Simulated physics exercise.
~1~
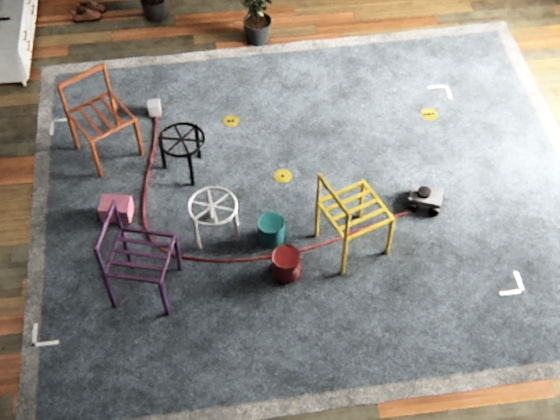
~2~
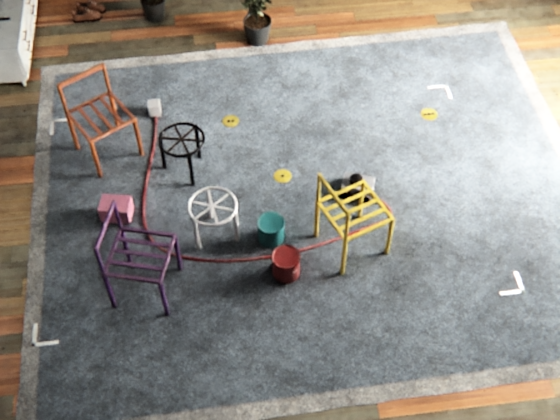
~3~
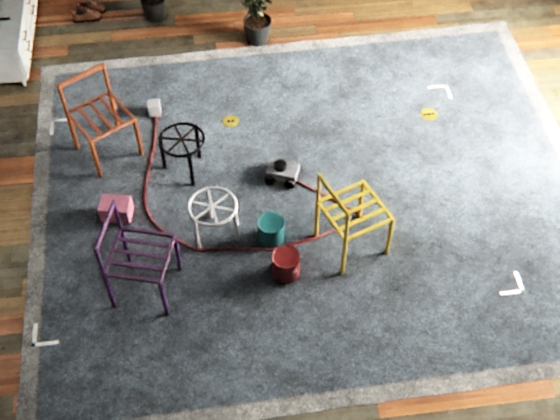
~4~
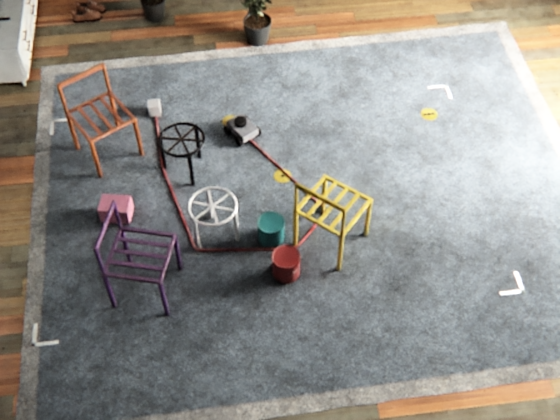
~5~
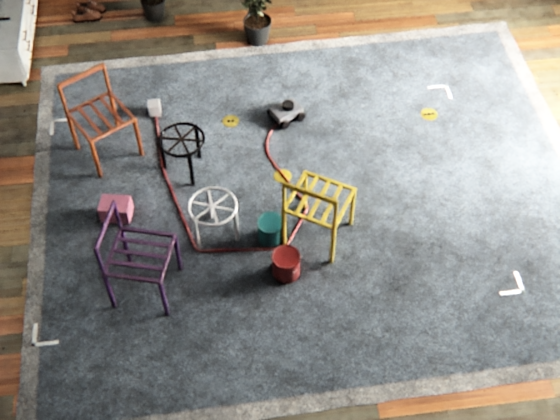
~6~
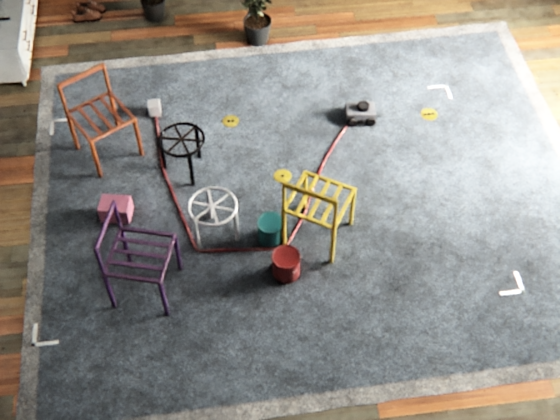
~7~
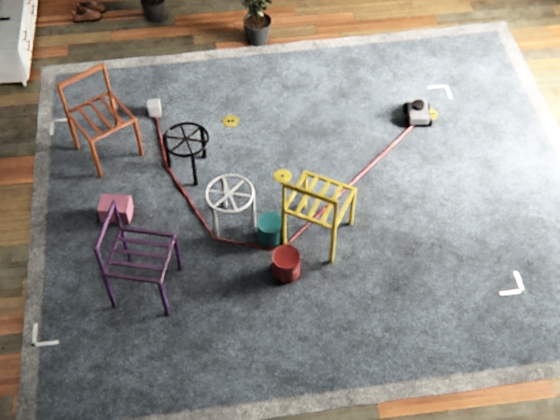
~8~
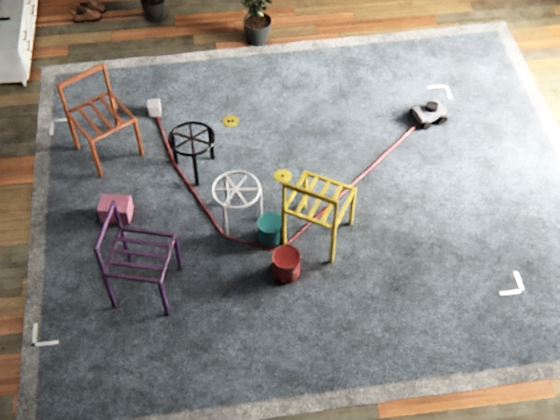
A yellow chair was dragged a little left by the red lead of a small cart that rolled left past it, then up and away to the upper right, where it ended with the line stretched and the white and black stools nudged slightly right.
